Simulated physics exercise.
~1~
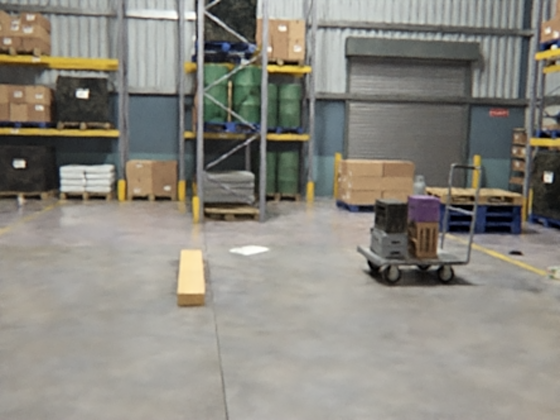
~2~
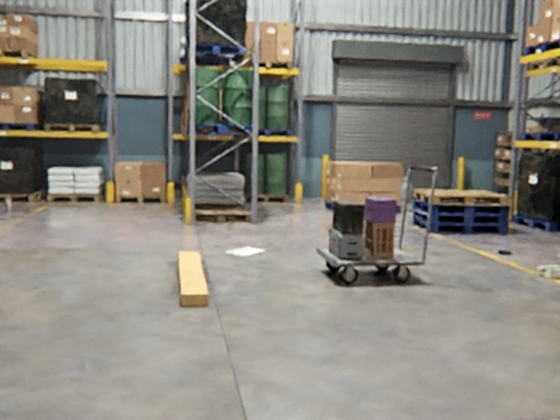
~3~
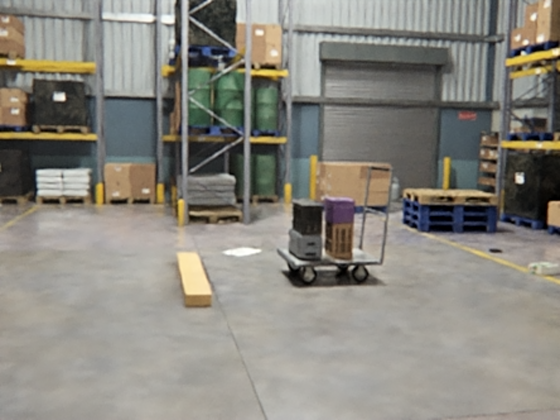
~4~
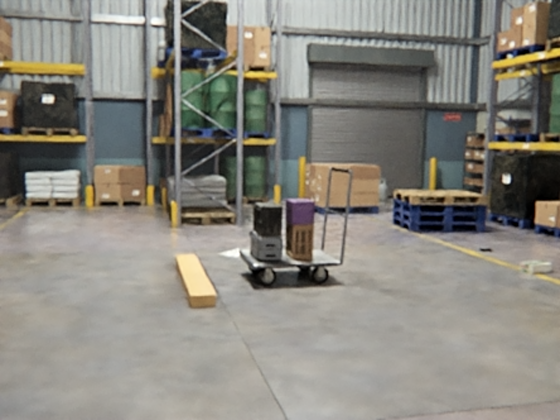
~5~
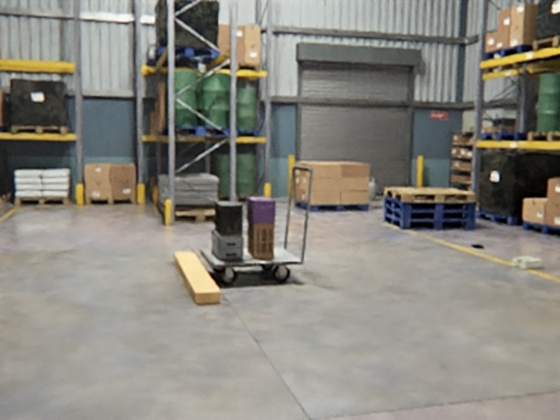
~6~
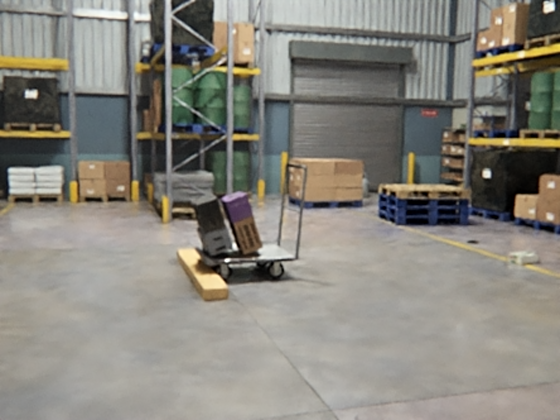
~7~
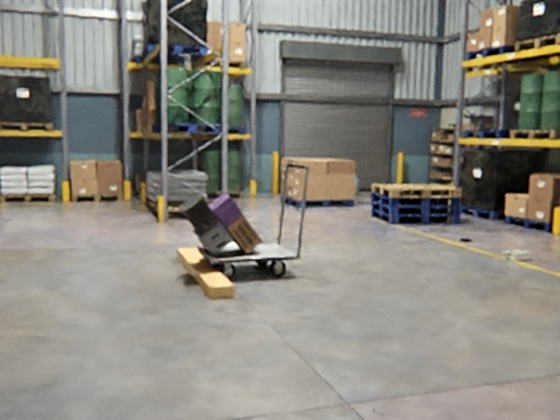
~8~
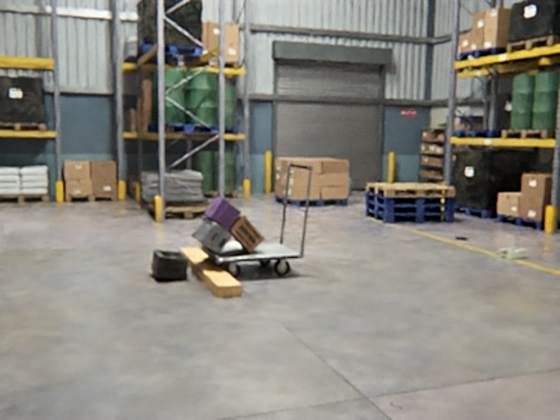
At first, a flat cart carrying two short stacks rolls left across a warehouse floor toward a yellowish beam, with a black crate on a grey case at the front and a purple box on a brown crate behind. The view drifts slightly as the gap closes. The cart reaches the beam and stops, its deck staying level, while the loose stacks tip forward together. They lean farther over the front edge, the black crate leading. Finally, the black crate lies on its side on the floor beyond the beam, while the other three pieces remain tilted at the front of the deck.
